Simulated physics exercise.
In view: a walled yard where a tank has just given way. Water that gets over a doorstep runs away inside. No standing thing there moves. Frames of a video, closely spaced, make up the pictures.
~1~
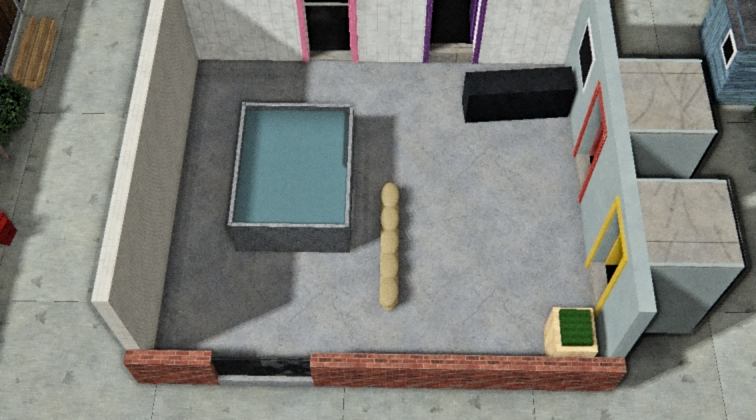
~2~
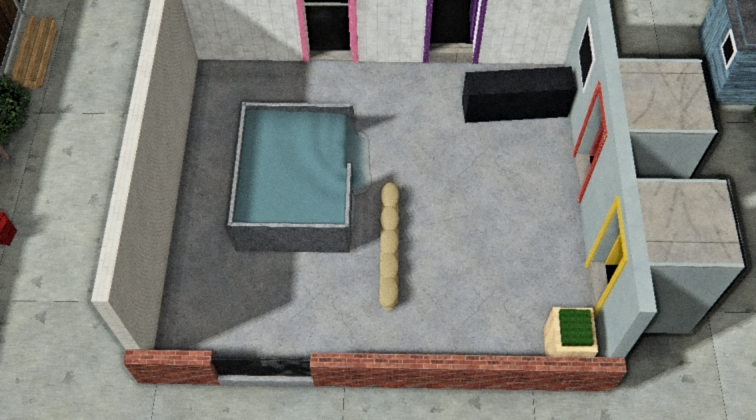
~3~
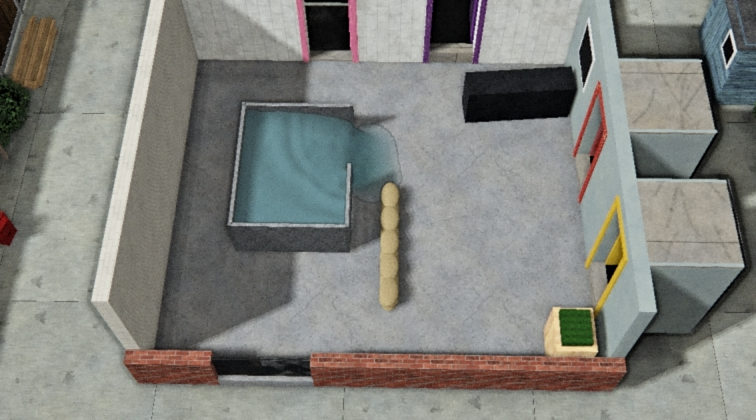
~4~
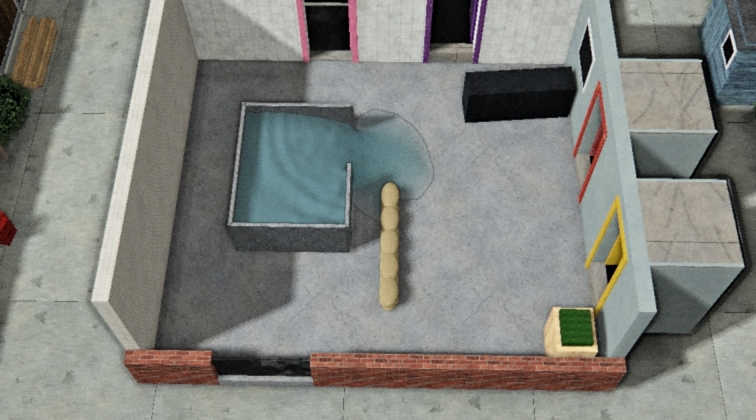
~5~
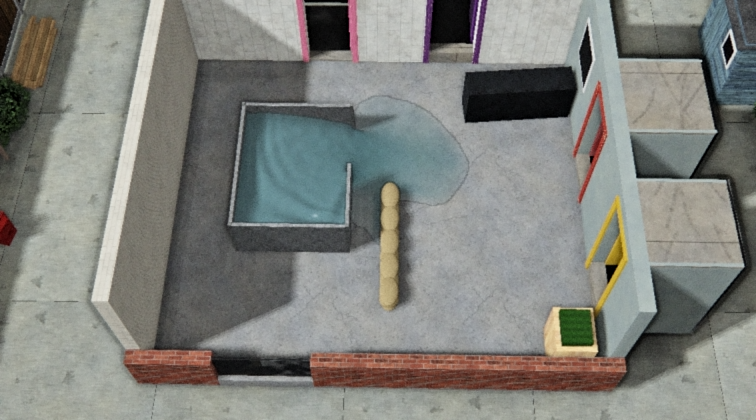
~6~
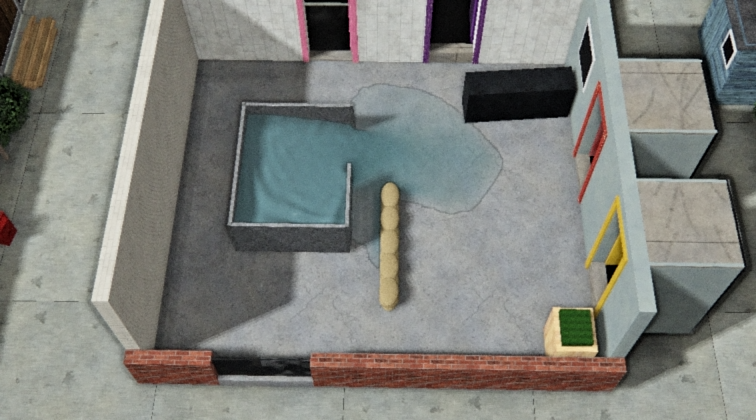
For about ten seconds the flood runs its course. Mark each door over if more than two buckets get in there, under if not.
Purple door - under; yellow door - under; pink door - under; red door - over.
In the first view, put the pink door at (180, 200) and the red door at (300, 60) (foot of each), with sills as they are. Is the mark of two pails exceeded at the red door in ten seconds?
In that case the red one stays unflooded.
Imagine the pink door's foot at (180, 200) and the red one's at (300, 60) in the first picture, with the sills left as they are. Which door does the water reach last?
The one in pink.
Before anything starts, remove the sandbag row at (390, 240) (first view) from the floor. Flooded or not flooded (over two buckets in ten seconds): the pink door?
Result: Pink stays short of it.
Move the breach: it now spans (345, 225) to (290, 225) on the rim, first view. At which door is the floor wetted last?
The purple one.
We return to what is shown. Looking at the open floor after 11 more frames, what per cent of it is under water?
Close to 40 percent, by my reckoning.
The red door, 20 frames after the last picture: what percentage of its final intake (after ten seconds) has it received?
Roughly 70 per cent.
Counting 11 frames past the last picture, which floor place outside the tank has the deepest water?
About at (556, 141).
A moment on, water covers 35 % of the floor; the purple door wet at the sill, nothing in, the yellow door not reached, the pink door not reached, the red door under two buckets in.
Next, water covers 40 % of the floor; the purple door under two buckets in, the yellow door wet at the sill, nothing in, the pink door not reached, the red door far over two buckets in.
Then, water covers 50 % of the floor; the purple door under two buckets in, the yellow door wet at the sill, nothing in, the pink door wet at the sill, nothing in, the red door far over two buckets in.
Later, water covers 75 % of the floor; the purple door under two buckets in, the yellow door wet at the sill, nothing in, the pink door wet at the sill, nothing in, the red door far over two buckets in.
In the end, water covers 95 % of the floor; the purple door under two buckets in, the yellow door wet at the sill, nothing in, the pink door under two buckets in, the red door far over two buckets in.
